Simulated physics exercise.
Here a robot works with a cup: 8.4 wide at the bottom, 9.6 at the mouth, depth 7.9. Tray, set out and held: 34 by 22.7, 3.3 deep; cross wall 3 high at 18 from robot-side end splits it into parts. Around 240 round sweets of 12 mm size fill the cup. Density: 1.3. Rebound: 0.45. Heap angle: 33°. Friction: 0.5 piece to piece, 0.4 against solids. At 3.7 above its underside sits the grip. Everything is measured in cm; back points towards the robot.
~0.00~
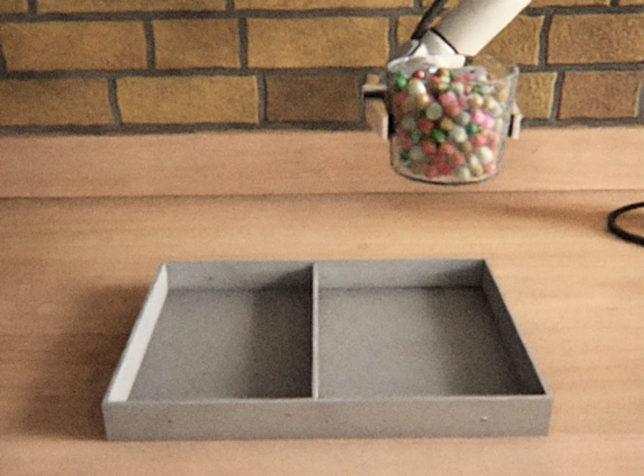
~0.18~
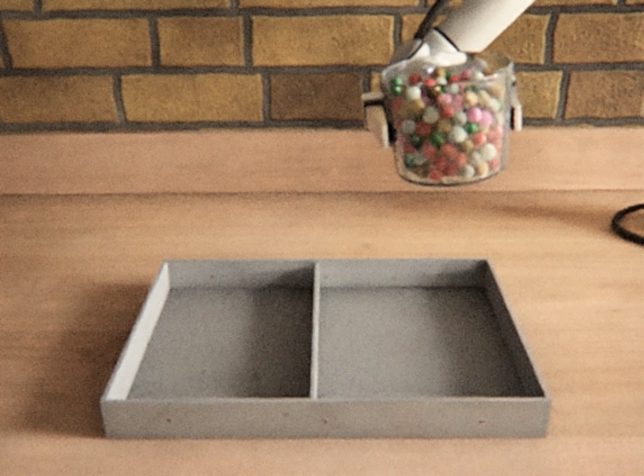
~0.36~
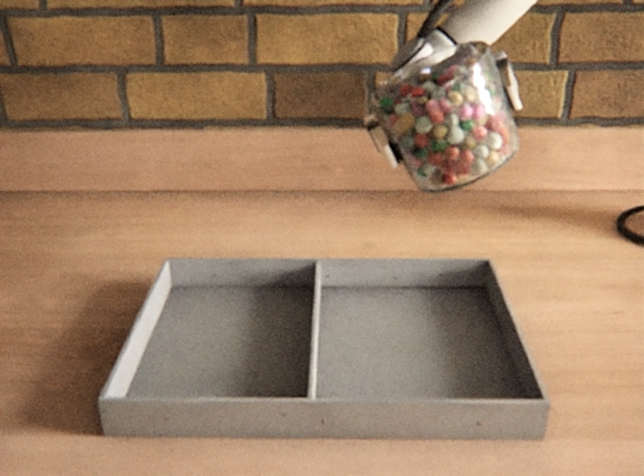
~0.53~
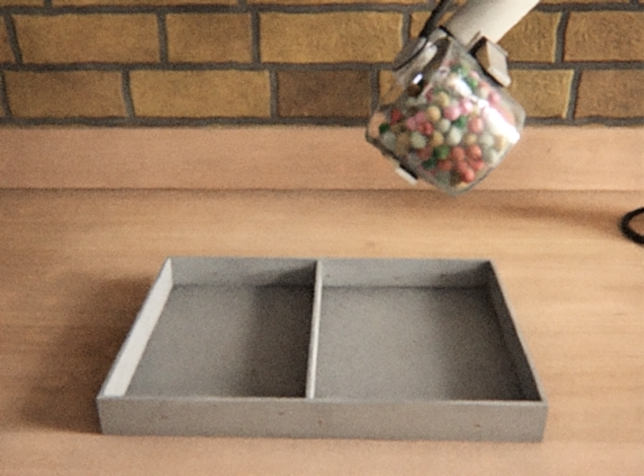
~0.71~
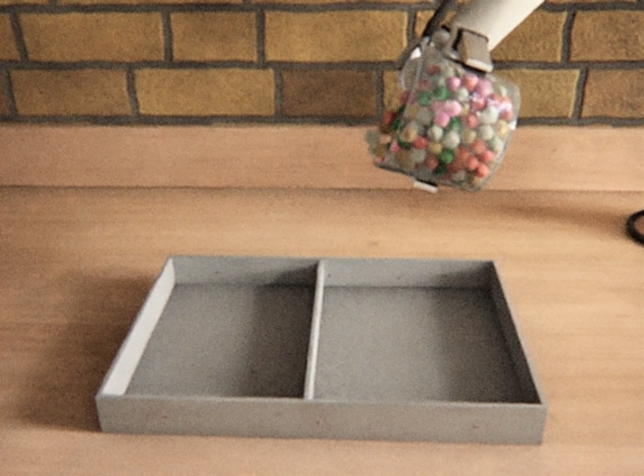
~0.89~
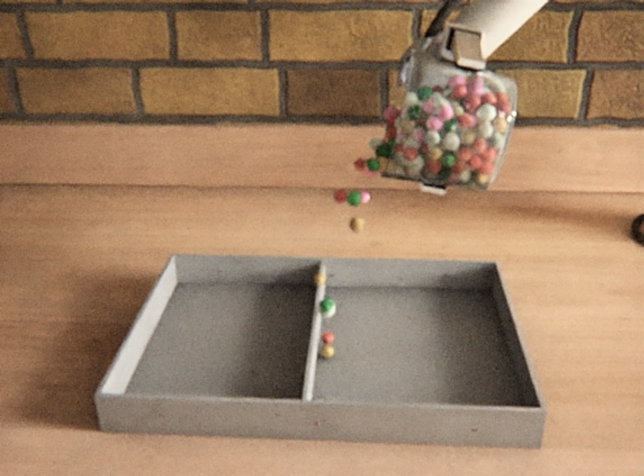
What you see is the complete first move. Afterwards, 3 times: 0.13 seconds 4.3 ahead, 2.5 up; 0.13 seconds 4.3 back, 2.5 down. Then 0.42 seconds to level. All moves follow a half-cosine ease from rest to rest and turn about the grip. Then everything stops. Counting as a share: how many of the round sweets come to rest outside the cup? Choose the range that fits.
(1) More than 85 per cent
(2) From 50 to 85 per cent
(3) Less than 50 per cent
The answer is 1.
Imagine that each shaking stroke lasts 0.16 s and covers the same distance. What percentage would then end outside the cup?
It would come to roughly 90 %.
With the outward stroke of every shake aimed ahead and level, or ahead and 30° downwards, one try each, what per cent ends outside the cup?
I'd say close to 90 percent for the first and close to 75 percent for the second.
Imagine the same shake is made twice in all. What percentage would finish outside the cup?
Estimate: Around 95 %.
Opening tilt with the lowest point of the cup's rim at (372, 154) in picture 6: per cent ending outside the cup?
About 85 percent.
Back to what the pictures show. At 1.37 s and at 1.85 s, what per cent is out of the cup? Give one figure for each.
Taking the two times in order, I'd say 85 and then 95 per cent.
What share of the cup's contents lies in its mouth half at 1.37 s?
Share in the mouth half: About 100 %.
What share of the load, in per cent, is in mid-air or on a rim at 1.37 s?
That comes to about 6 per cent, more or less.
After 1.37 s, tilted 78° forward, highest piece 22 above the table; 146 in the far-side part, 41 in the cup, 39 in the robot-side part, 15 in flight or on a rim.
After 1.85 s, tilted 48° forward, highest piece 20 above the table; 171 in the far-side part, 59 in the robot-side part, 9 in the cup, 2 on the table or floor.
After 2.29 s, level, highest piece 21 above the table; 171 in the far-side part, 59 in the robot-side part, 9 in the cup, 2 on the table or floor.
After 3.34 s, level, highest piece 21 above the table; 171 in the far-side part, 59 in the robot-side part, 9 in the cup, 2 on the table or floor.
In the end, 171 in the far-side part, 59 in the robot-side part, 9 in the cup, 2 on the table or floor. That is 96 % outside the cup.
